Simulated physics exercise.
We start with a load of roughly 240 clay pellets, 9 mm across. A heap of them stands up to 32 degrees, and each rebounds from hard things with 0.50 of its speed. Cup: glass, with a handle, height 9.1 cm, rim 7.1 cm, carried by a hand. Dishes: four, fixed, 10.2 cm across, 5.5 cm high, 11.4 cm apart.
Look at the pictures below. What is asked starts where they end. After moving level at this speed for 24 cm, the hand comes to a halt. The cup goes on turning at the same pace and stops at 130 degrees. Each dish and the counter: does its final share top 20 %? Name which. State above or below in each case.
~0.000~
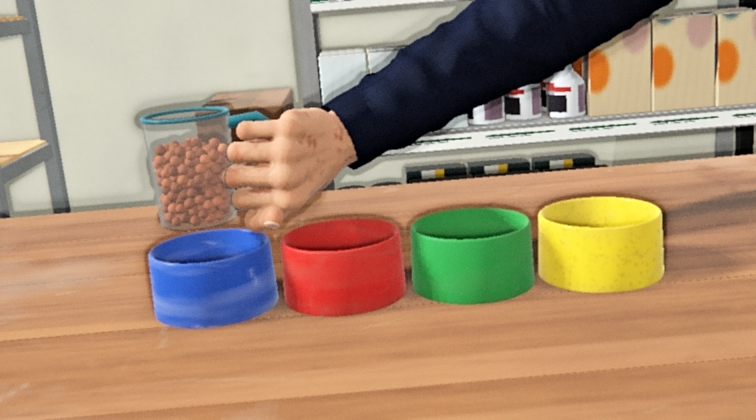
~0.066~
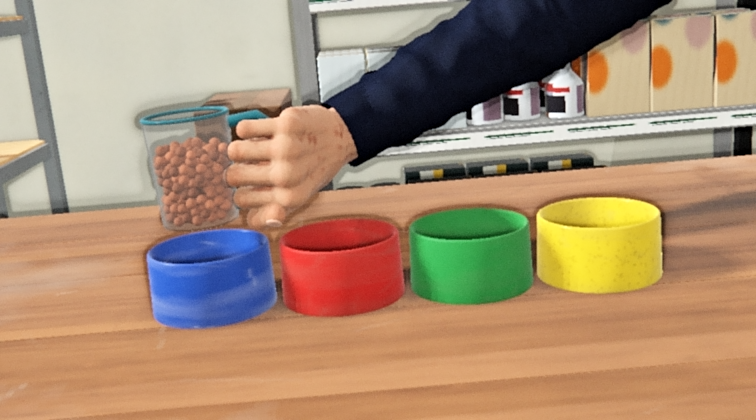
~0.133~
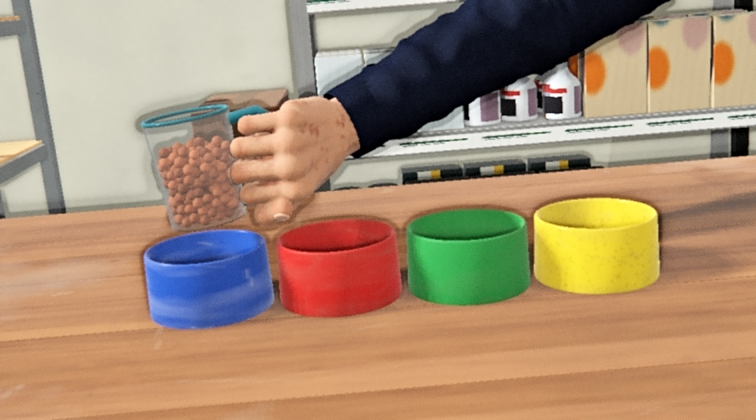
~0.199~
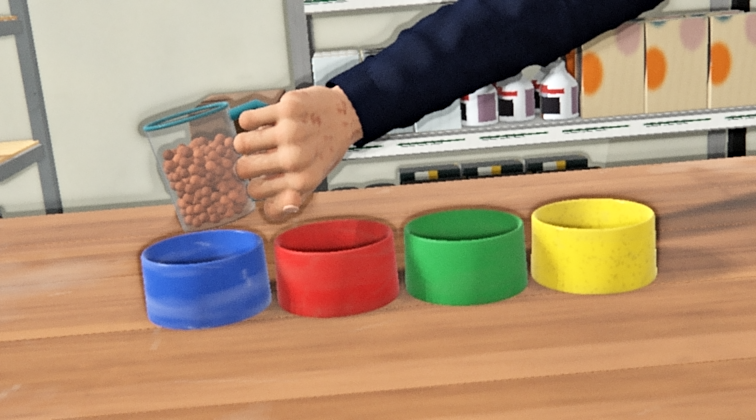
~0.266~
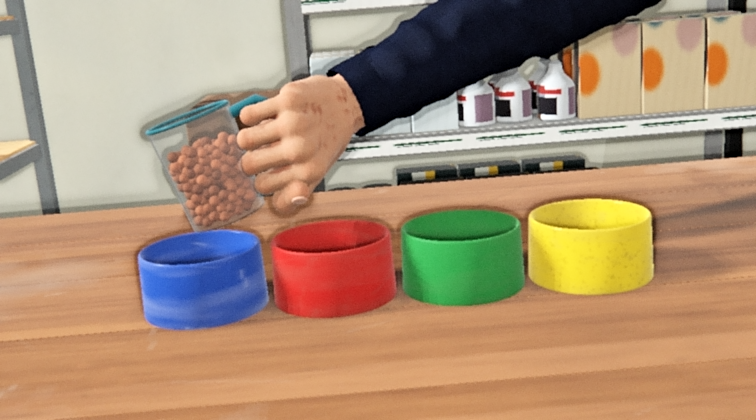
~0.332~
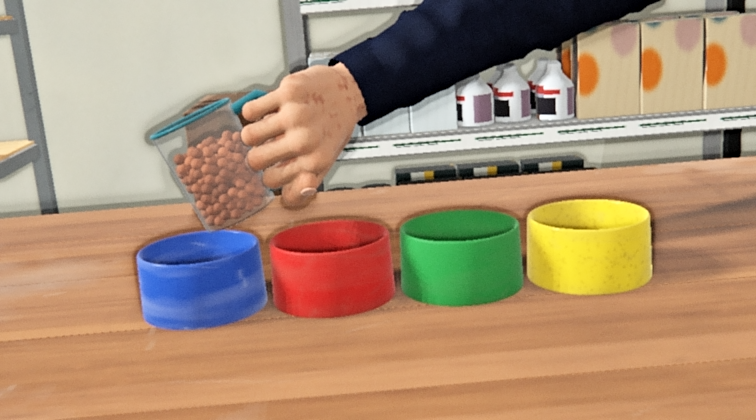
In each case: Red above, blue below, green below, yellow below, counter below.
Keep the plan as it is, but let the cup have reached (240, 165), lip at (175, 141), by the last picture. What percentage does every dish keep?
Then red 10, blue 0, green 70, and yellow 0.
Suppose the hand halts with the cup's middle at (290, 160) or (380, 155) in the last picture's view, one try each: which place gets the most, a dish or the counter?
The largest share ends at blue first and at red second.
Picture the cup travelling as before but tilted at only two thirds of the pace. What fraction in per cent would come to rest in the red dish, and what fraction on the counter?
Then the red dish would get 10 and the counter 20.
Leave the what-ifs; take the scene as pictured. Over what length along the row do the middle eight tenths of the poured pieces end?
Close to 6 centimetres along the dishes.
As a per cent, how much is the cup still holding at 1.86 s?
My estimate is about 5 per cent.
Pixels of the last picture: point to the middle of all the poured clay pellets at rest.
Resting centre estimate: Around (341, 274).
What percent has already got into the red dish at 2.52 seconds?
By that moment, around 100 percent has got there.
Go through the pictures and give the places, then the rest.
The first picture shows cup at (192, 168), tilt 0 degrees, lip at (143, 119), moved 0.0 cm; middle of the pieces at (194, 187); blue dish at (210, 246); red dish at (340, 235); green dish at (470, 224); yellow dish at (599, 213).
The second picture shows cup at (193, 168), tilt 1 degrees, lip at (143, 120), moved 0.2 cm; middle of the pieces at (195, 187).
The third picture shows cup at (198, 168), tilt 6 degrees, lip at (144, 124), moved 0.8 cm; middle of the pieces at (201, 186).
The fourth picture shows cup at (203, 168), tilt 11 degrees, lip at (146, 128), moved 1.5 cm; middle of the pieces at (208, 186).
The fifth picture shows cup at (209, 167), tilt 16 degrees, lip at (149, 132), moved 2.2 cm; middle of the pieces at (215, 185).
The sixth picture shows cup at (216, 167), tilt 21 degrees, lip at (153, 137), moved 3.0 cm; middle of the pieces at (224, 183); blue dish at (199, 248); red dish at (329, 237); green dish at (459, 226); yellow dish at (588, 215). The cup turns about 75 degrees a second and travels 11 cm a second.
After 1.25 s, tilt 92 degrees; cup holds 100 %.
After 1.86 s, tilt 130 degrees; cup holds 5 %, red 95 %.
Then, at 2.52 s, tilt 130 degrees; cup holds 0 %, red 100 %.
By 2.8 s all is still; red 100 %, blue 0 %, green 0 %, yellow 0 %, counter 0 %.
